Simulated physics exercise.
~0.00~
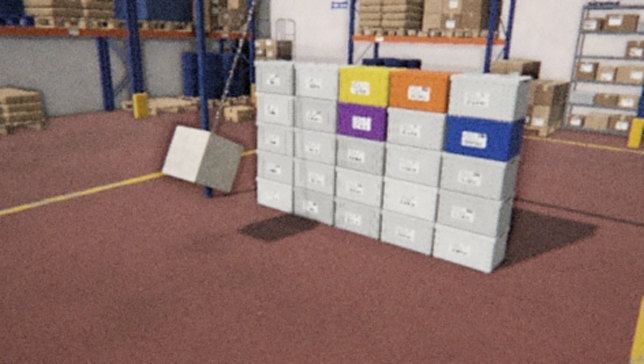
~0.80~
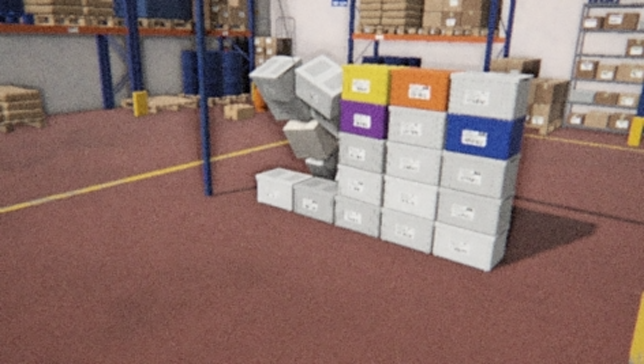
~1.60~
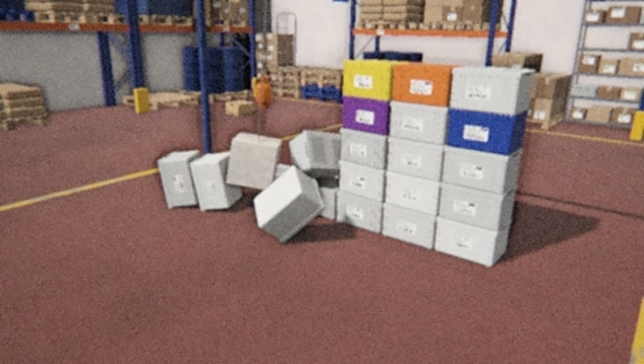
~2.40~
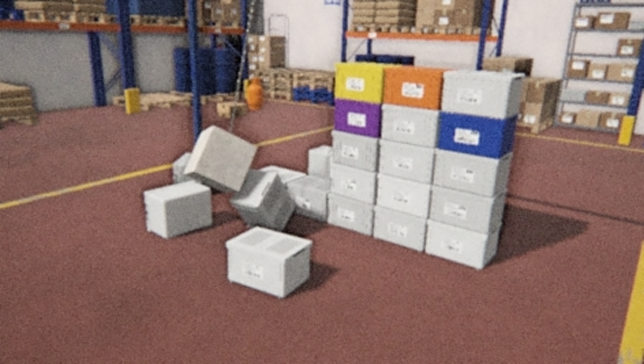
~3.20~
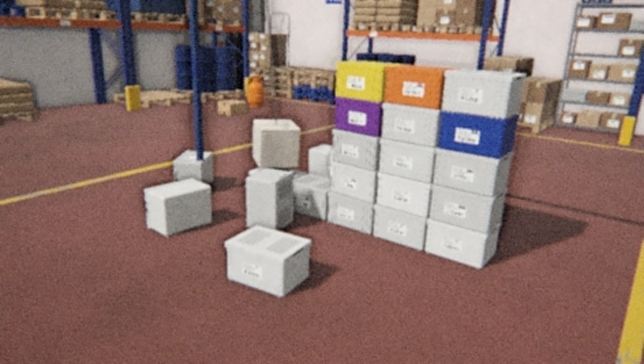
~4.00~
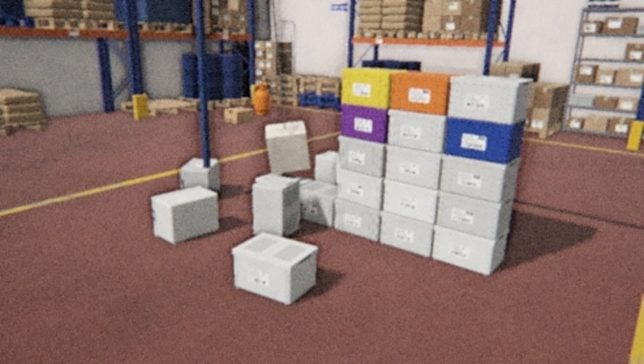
A swinging block knocks down the wall's left columns, while the coloured totes stay stacked.
